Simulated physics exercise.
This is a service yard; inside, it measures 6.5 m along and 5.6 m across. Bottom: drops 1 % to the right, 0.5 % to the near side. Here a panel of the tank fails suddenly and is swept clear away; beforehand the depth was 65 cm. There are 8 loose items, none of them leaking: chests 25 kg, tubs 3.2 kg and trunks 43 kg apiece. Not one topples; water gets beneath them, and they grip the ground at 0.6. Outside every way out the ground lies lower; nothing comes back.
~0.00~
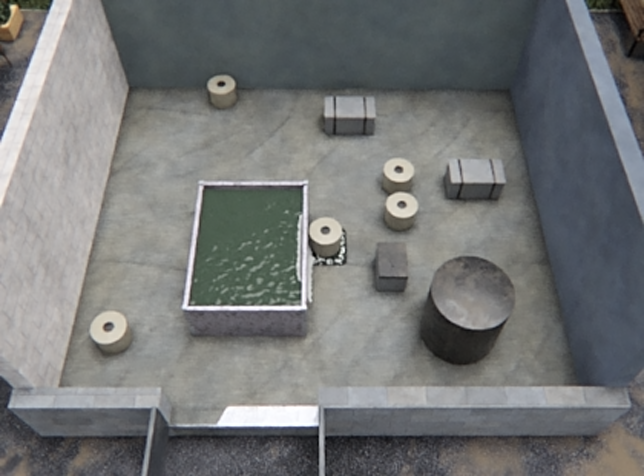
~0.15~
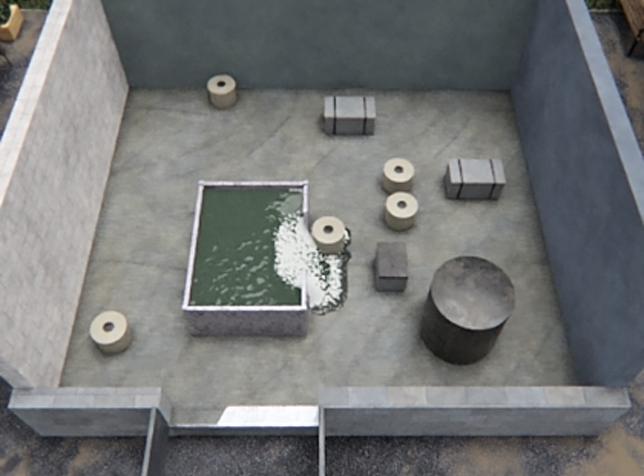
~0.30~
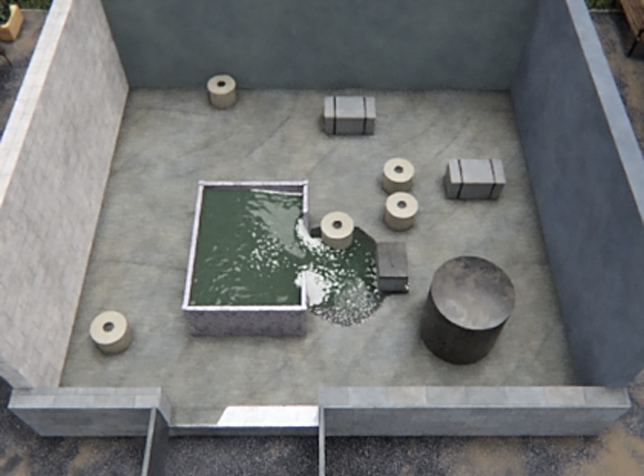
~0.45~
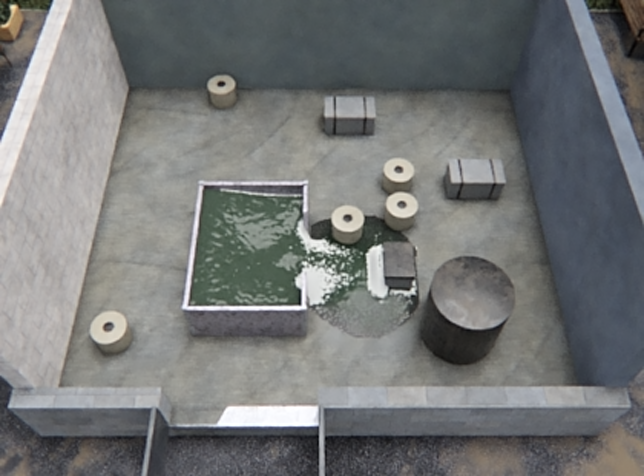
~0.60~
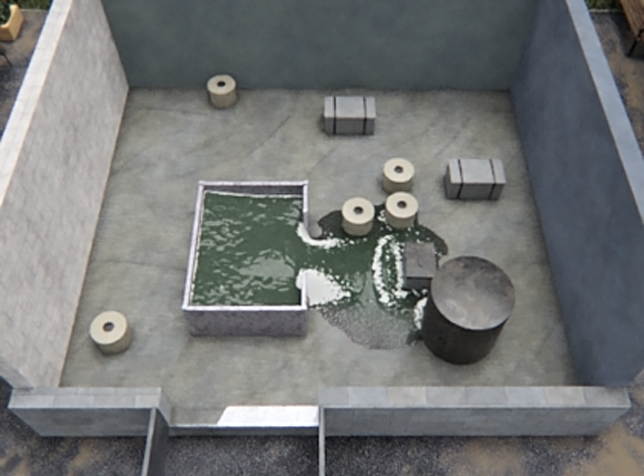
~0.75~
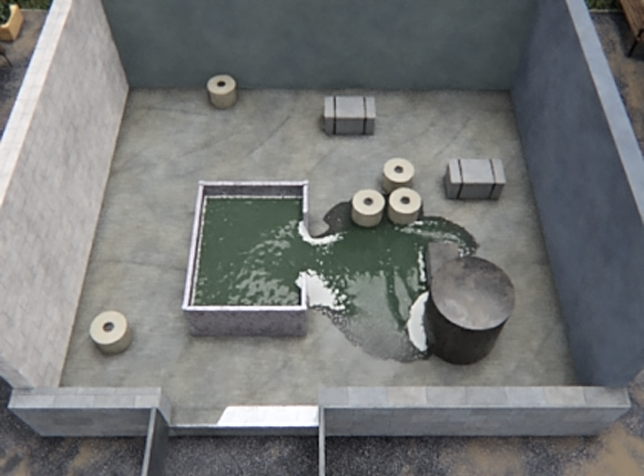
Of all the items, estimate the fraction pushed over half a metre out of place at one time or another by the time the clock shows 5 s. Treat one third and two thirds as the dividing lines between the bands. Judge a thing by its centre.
I expect that share to be moderate, a third to two thirds.
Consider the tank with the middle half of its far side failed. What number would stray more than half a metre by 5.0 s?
Result: 1.
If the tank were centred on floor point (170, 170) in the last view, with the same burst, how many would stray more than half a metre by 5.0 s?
Then the count would be 4.
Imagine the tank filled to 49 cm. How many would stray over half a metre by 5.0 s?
I count 4 of them in that case.
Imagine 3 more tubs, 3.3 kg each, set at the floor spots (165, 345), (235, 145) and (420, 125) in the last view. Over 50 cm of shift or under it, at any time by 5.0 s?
Result, in sequence: Below the mark / below the mark / above the mark.
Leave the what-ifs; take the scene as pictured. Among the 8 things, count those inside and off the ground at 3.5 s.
At that instant the tally stands at 3.
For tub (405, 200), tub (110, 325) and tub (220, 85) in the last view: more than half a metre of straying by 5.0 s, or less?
In turn: Over, short of it, under.
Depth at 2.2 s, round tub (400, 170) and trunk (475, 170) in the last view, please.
About 2 and 7 cm.
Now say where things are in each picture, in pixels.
The first picture shows a tub at (325, 231), on the bottom; a chest at (392, 259), on the bottom; water covers 2.7 m2; 0 of 8 have shifted.
The second picture shows a tub at (328, 230), on the bottom, 4 cm from its start; a chest at (392, 259) rests on the ground; water covers 3.3 m2; 0 of 8 have shifted.
The third picture shows a tub at (337, 225) rests on the ground, 19 cm from its start; a chest at (392, 259) rests on the ground; 4.1 m2 under water; 1 of 8 have shifted.
The fourth picture shows a tub at (348, 218) rests on the ground, 38 cm from its start; a chest at (399, 259), on the bottom, 9 cm from its start; 4.9 m2 under water; 2 of 8 have shifted.
The fifth picture shows a tub at (358, 211), on the bottom, 60 cm from its start; a chest at (420, 259), on the bottom, 38 cm from its start; water covers 5.7 m2; 2 of 8 have shifted.
The sixth picture shows a tub at (368, 202), on the bottom, 82 cm from its start; a chest at (444, 260) rests on the ground, 70 cm from its start; water covers 6.5 m2; 3 of 8 have shifted.
After 1.1 s 3 of 8 are over 50 cm from their spots; 0 afloat.
After 2.2 s 4 of 8 are over 50 cm from their spots; 1 afloat.
After 3.5 s 4 of 8 are over 50 cm from their spots; 3 afloat.
After 5.0 s 5 of 8 are over 50 cm from their spots, and 5 have been at some point; 4 afloat.
